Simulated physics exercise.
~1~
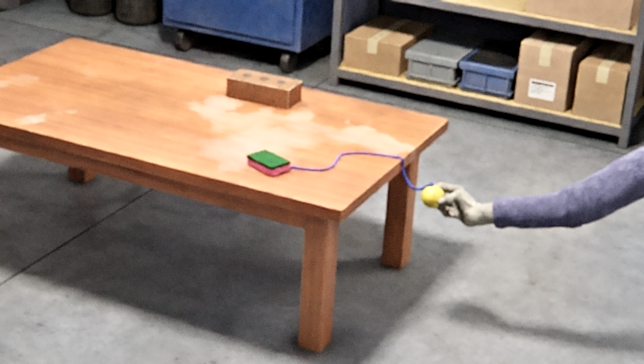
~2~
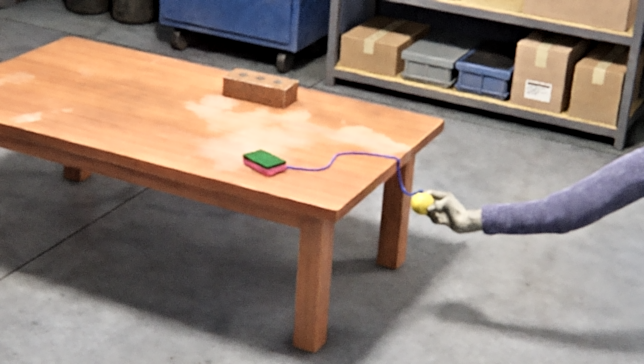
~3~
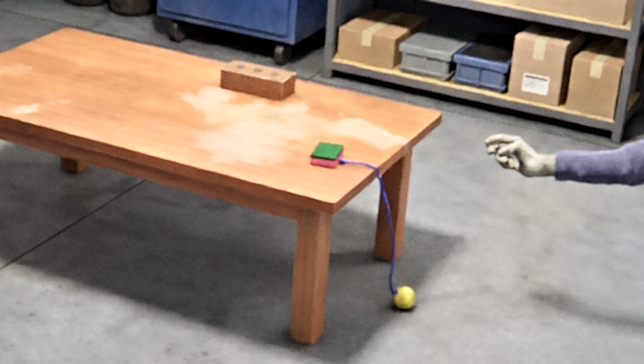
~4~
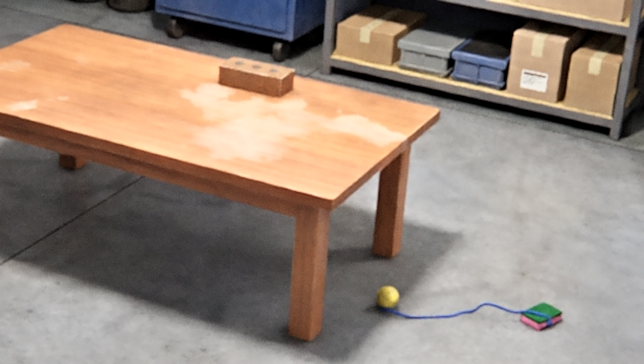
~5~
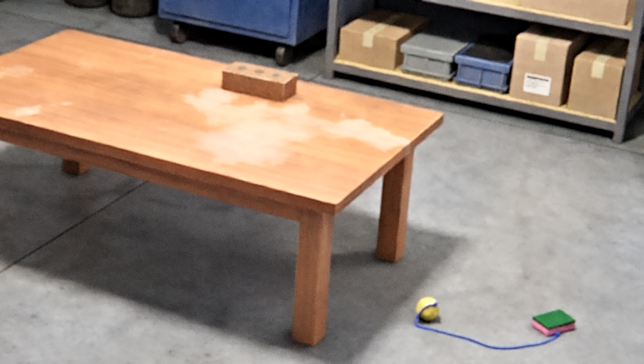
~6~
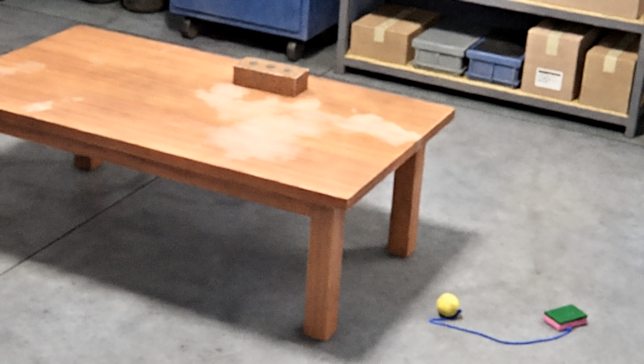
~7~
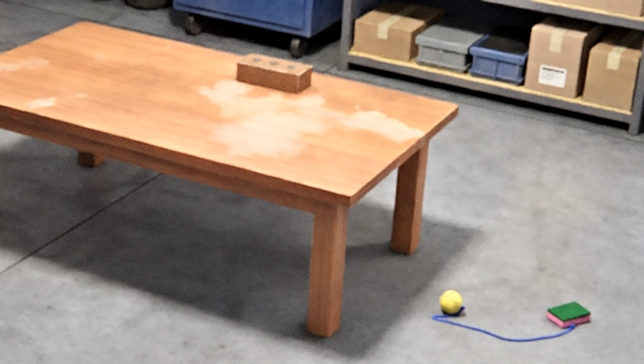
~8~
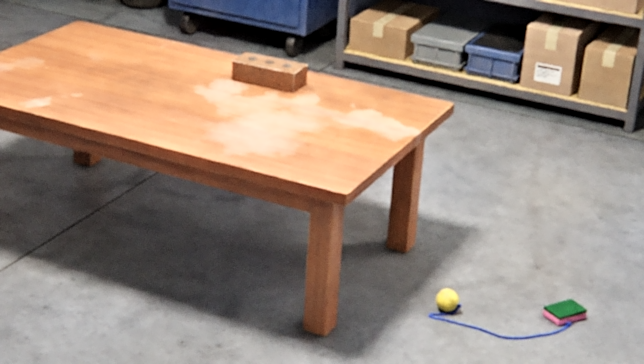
In a storage room, a hand releases a yellow ball, which drops and drags a corded sponge off a table onto the floor.
